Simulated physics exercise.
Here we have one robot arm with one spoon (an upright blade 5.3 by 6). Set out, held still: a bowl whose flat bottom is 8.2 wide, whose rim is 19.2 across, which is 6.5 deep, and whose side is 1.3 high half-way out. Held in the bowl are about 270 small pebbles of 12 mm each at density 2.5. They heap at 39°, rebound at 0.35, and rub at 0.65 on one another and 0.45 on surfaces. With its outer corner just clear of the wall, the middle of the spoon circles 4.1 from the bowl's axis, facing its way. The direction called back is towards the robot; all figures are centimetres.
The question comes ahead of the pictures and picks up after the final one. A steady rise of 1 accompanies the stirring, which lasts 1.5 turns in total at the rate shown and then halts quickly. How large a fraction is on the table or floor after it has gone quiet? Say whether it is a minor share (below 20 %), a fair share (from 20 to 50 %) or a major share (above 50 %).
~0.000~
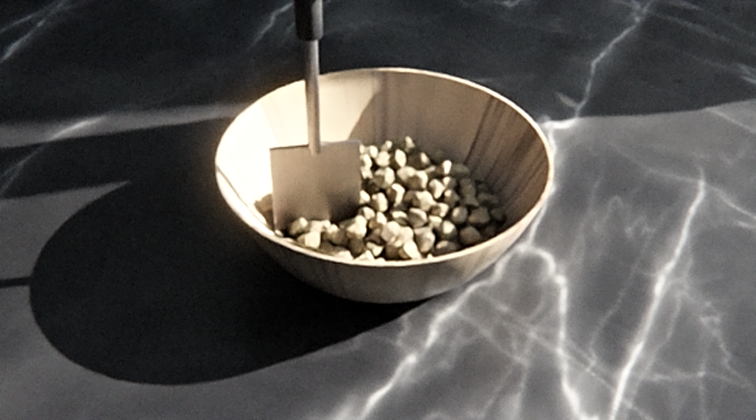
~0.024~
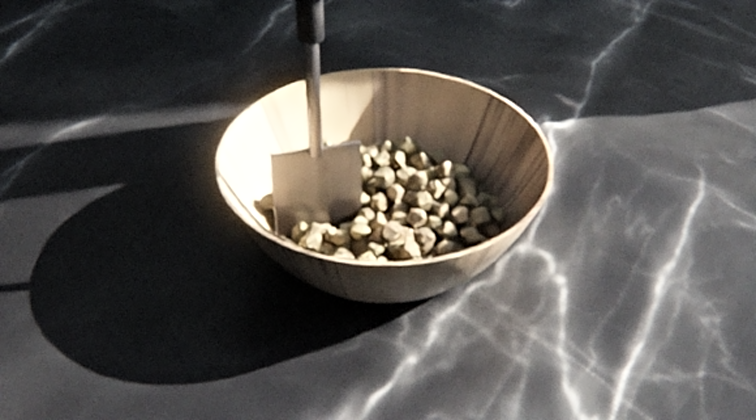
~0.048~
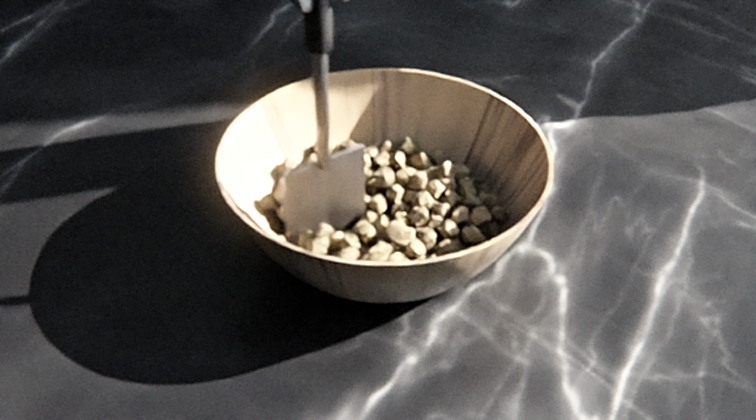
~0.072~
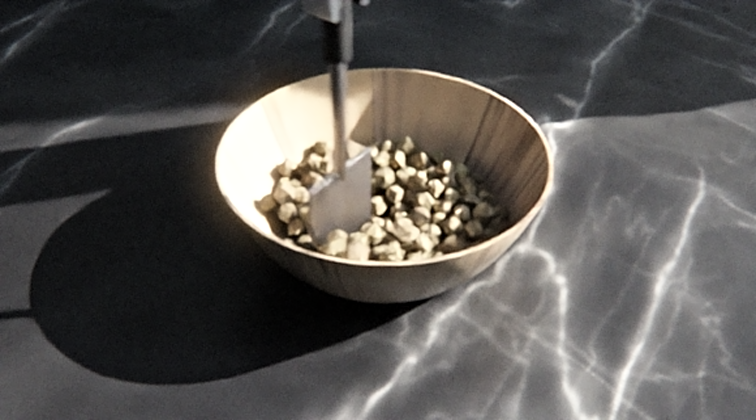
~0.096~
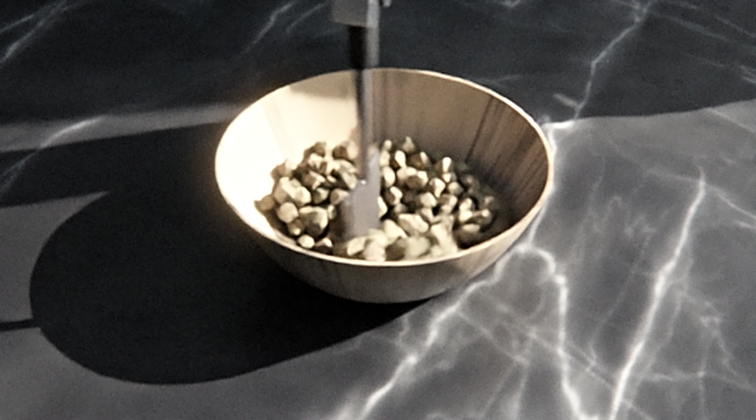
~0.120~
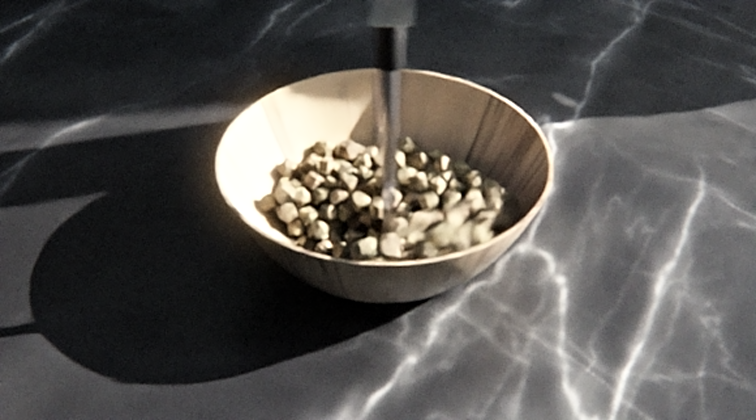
A fair share.
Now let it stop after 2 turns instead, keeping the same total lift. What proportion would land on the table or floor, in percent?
In that case some 35 per cent.
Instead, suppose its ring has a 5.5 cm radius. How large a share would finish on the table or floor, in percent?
Roughly 5 percent, I'd expect.
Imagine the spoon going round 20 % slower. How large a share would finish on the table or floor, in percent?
Roughly 15 per cent.
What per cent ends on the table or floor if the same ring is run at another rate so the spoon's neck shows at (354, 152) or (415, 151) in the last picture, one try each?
Close to 15 and 35 in a hundred.
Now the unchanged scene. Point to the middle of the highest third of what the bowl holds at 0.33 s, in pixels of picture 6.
That third sits centred at about (352, 110).
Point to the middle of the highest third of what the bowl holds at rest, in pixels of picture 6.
(438, 180).
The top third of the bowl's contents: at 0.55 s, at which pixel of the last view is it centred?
(405, 243).
By 0.33 s, 259° round, highest piece 10 above the table; 241 in the bowl, 8 on the table or floor, 25 in flight or on the tool.
By 0.55 s, 75° round, highest piece 9 above the table; 203 in the bowl, 58 on the table or floor, 13 in flight or on the tool.
By 0.85 s, 180° round, highest piece 5 above the table; 182 in the bowl, 92 on the table or floor.
By 1.55 s, 180° round, highest piece 5 above the table; 182 in the bowl, 92 on the table or floor.
Final count, 182 in the bowl, 92 on the table or floor. That is 34 % on the table or floor.
